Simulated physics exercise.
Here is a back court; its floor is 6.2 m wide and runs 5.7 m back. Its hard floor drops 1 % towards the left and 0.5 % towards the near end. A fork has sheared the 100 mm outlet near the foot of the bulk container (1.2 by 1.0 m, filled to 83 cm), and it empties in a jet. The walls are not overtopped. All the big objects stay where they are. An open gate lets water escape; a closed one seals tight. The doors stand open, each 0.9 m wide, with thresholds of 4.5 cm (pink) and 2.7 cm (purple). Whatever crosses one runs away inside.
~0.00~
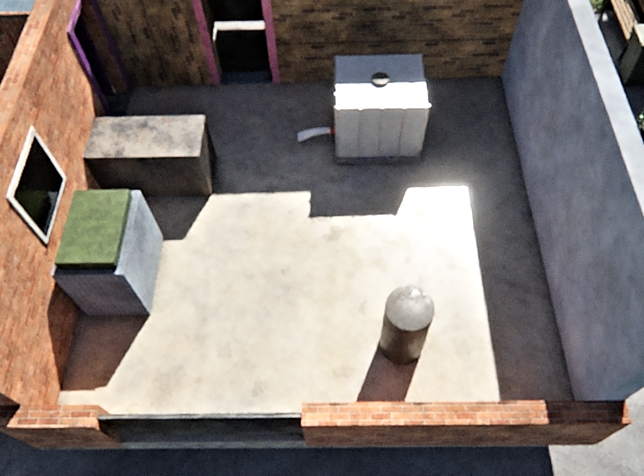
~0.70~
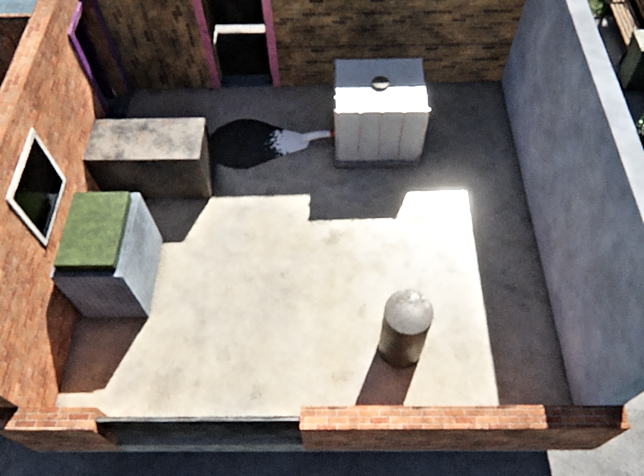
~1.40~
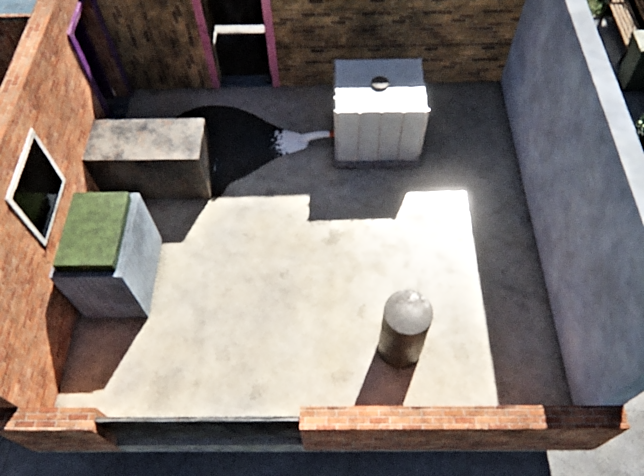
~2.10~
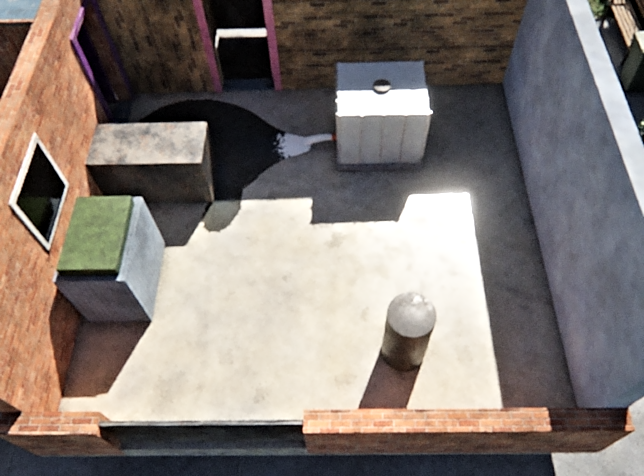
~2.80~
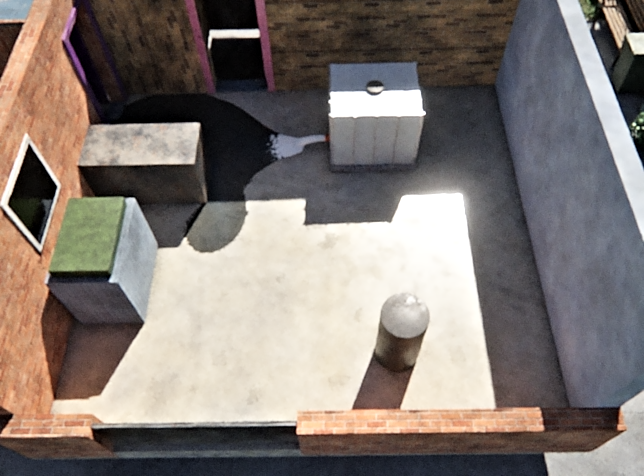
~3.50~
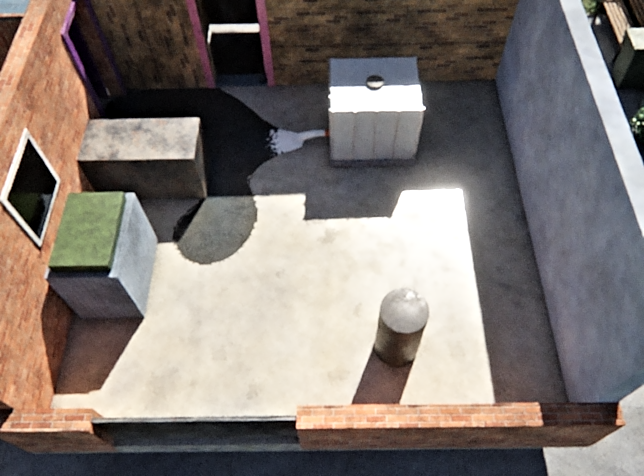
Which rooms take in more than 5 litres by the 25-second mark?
Within that time: At the pink door it stays under the limit; at the purple door it exceeds the limit.
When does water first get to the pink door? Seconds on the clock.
Pink 6.5 s.
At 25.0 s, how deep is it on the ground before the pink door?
Roughly 2.0 cm deep.
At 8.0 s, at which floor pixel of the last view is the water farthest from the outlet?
At about (151, 339).
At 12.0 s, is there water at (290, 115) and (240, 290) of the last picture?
In that order: Under water, flooded.
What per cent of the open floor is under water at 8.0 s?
Near 25 per cent is wet.
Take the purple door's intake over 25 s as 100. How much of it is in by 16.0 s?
Some 55 per cent by then.
After 5.0 s water covers 20 % of the floor and is deepest (6 cm) near (111, 157); pink door not reached, purple door 5 cm at the sill, 4 L in.
After 8.0 s water covers 25 % of the floor and is deepest (7 cm) near (111, 157); pink door 1.6 cm at the sill, 0 L in, purple door 5.5 cm at the sill, 17 L in.
After 12.0 s water covers 30 % of the floor and is deepest (6 cm) near (125, 99); pink door 2.2 cm at the sill, 0 L in, purple door 6.2 cm at the sill, 45 L in.
After 16.0 s water covers 40 % of the floor and is deepest (7 cm) near (111, 157); pink door 2.4 cm at the sill, 0 L in, purple door 6.3 cm at the sill, 77 L in.
After 25.0 s water covers 50 % of the floor and is deepest (6 cm) near (127, 91); pink door 2.2 cm at the sill, 0 L in, purple door 5.8 cm at the sill, 143 L in.
